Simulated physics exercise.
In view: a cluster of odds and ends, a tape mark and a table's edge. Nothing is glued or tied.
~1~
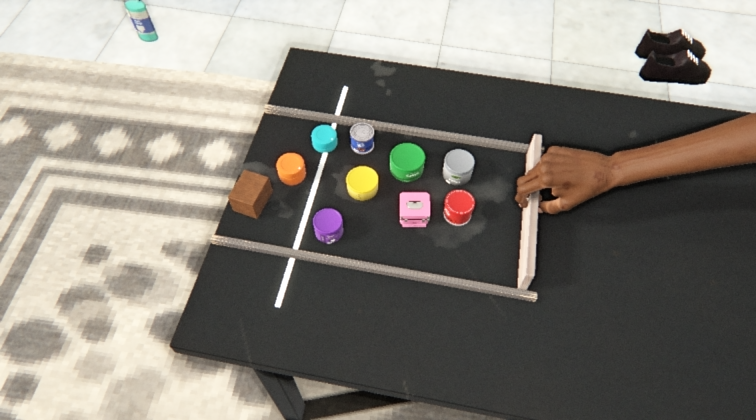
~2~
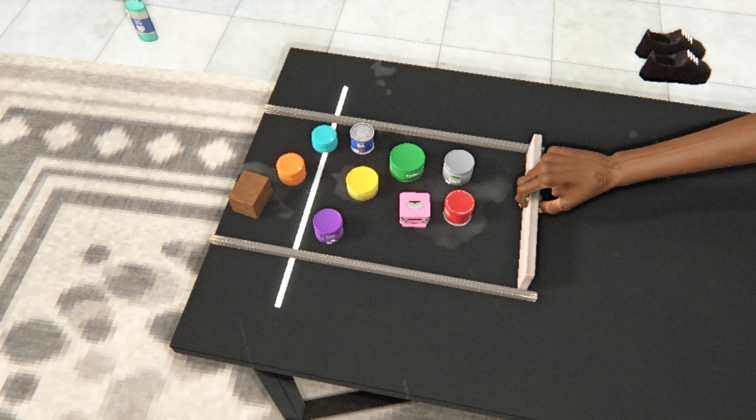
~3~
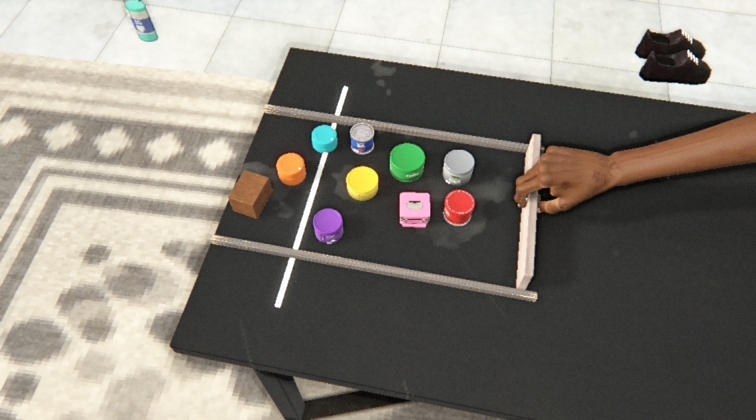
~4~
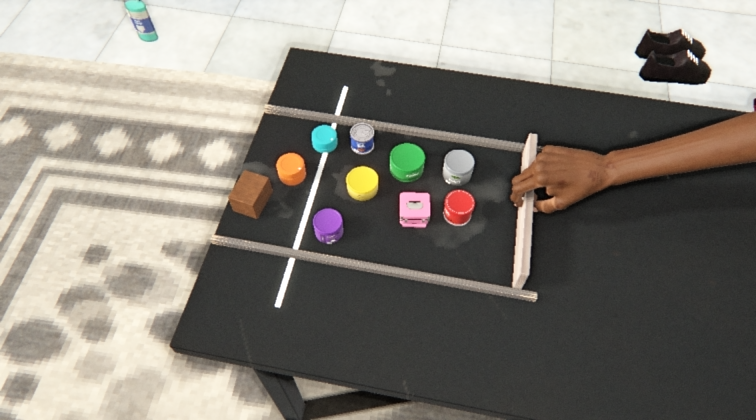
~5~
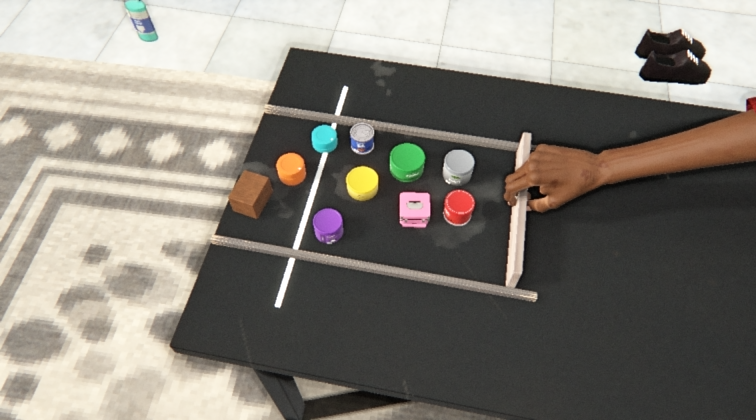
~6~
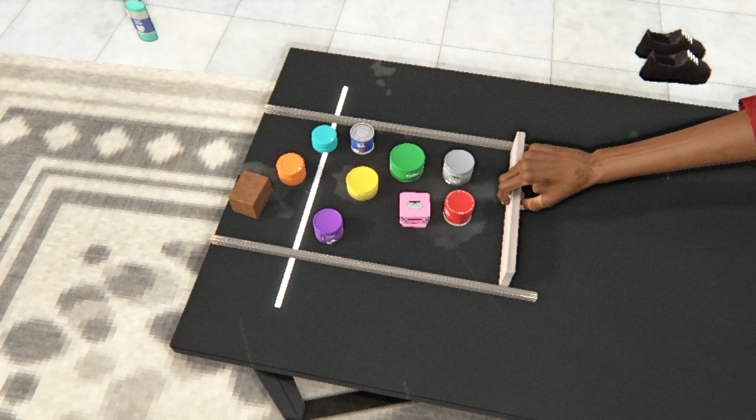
A hand slid a pale board slightly left between two rails on a black table, while the colourful lids, tins and brown block scattered around the white tape line stayed still.
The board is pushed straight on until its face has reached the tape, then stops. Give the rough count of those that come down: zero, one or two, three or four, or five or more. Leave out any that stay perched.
As it turns out, the number that fall off is zero.
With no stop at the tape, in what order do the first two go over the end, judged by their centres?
In order: The orange lid, the green tub.
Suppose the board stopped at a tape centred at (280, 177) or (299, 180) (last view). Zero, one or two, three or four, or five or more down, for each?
The falls would be either one or two; one or two.
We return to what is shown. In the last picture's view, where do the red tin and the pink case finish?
First (299, 183), then (293, 208).
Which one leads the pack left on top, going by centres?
Foremost is the orange lid.
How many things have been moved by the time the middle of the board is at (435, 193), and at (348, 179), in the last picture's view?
At the one place 4, at the other 9.
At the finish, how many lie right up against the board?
That makes 5.
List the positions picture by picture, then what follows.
The first frame shows brown block (251, 194); orange lid (291, 169); turquoise lid (325, 139); board (530, 209); tape (316, 183).
The second frame shows orange lid (291, 169); red tin (459, 208).
The third frame shows turquoise lid (325, 139); pink case (414, 210).
The fourth frame shows brown block (251, 195); blue pot (362, 139).
The fifth frame shows orange lid (291, 169); green tub (407, 163).
The sixth frame shows brown block (251, 195); orange lid (291, 169); turquoise lid (325, 139); board (513, 206); tape (316, 183).
Soon after, none off yet; brown block at rest near (251, 195); orange lid at rest near (291, 169); turquoise lid at rest near (325, 139).
In the end, the number that fall off is zero.
